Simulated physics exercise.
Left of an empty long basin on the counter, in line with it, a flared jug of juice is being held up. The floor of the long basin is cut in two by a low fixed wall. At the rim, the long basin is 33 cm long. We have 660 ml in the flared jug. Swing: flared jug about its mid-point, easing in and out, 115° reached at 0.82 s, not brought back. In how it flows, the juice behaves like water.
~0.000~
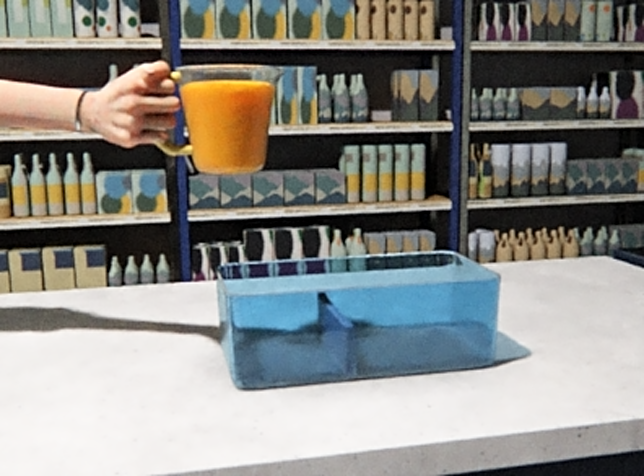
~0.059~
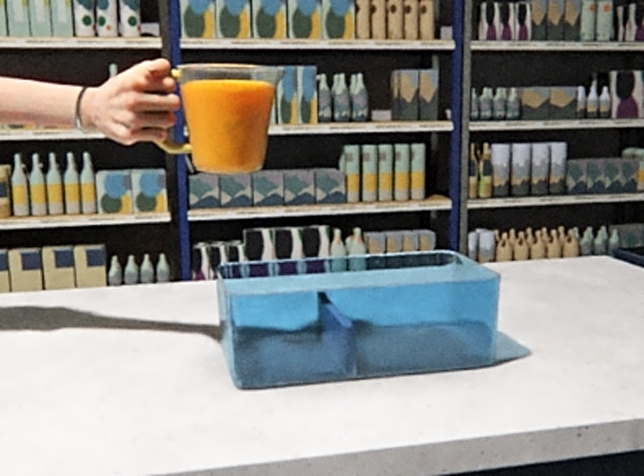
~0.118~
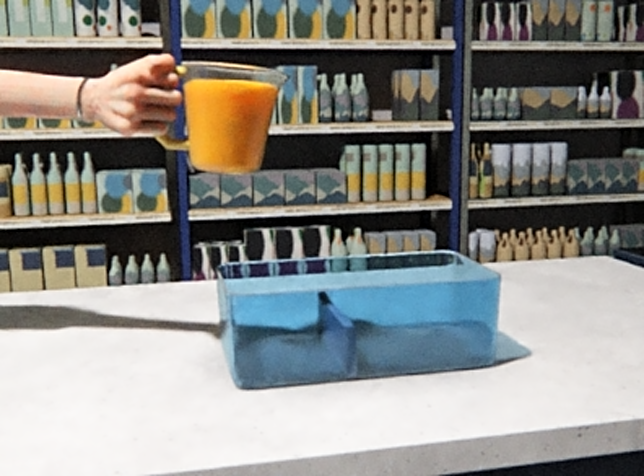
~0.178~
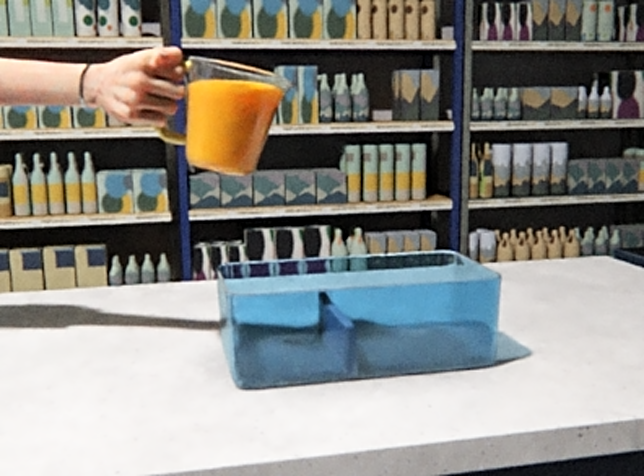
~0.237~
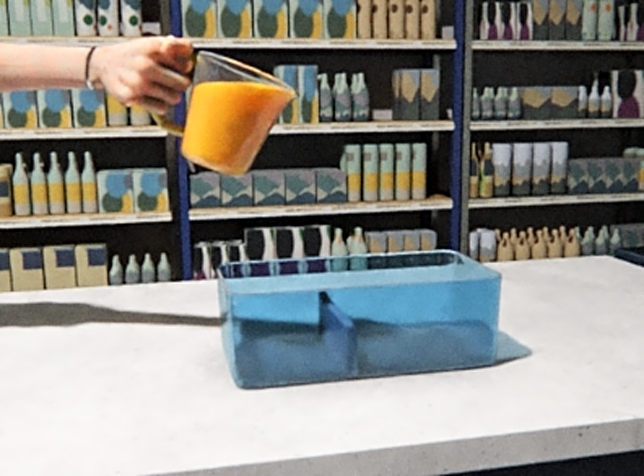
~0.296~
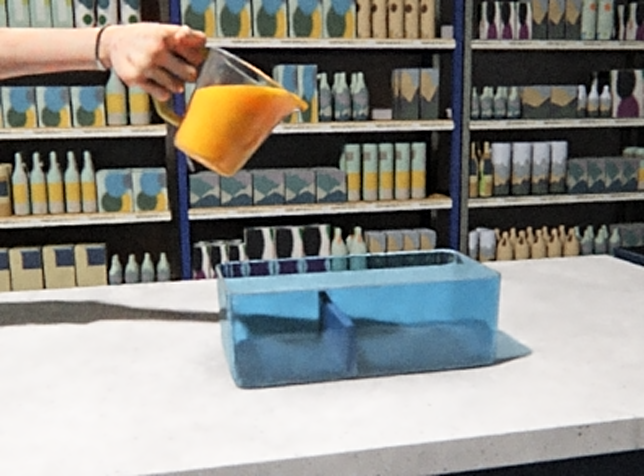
In a shop, seen from slightly above across a pale counter, shelves of bottles and boxes line the back wall behind an empty, translucent blue basin with a divider inside. A hand reaching in from the left holds a clear, flared jug of orange juice above and left of the basin. The jug tilts rightward, slowly then faster, until juice reaches its lip and just begins crossing it, while the camera stays still.
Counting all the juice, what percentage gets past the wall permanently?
The share past the wall is about 61 per cent.
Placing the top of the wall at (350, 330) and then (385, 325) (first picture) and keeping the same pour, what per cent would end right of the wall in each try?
45 % and 10 %.
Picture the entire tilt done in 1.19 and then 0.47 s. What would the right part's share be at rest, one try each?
Around 75 per cent first, around 35 per cent next.
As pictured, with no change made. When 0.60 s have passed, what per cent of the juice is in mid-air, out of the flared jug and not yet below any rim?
Estimate: Some 34 % of the total.
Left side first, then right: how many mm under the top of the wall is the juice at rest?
Looks like roughly 48 mm on the left and roughly 46 mm on the right.
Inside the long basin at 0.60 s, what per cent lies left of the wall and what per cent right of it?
I'd say some 0 in a hundred on the left and 20 on the right.
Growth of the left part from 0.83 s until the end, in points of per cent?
It comes to some 14 per cent.
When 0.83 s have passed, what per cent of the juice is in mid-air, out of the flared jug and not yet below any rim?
Around 12 percent of the liquid.
By 0.60 s the tilt is 96° and 45 per cent is still to pour, 0 is left of the wall and 20 right of it.
By 0.83 s the tilt is 115° and 4 per cent is still to pour, 24 is left of the wall and 60 right of it.
By 1.06 s the tilt is 115° and 0 per cent is still to pour, 38 is left of the wall and 61 right of it.
By 1.32 s the tilt is 115° and 0 per cent is still to pour, 37 is left of the wall and 61 right of it.
At rest 37 per cent lies left of the wall, 61 right of it and 2 outside.
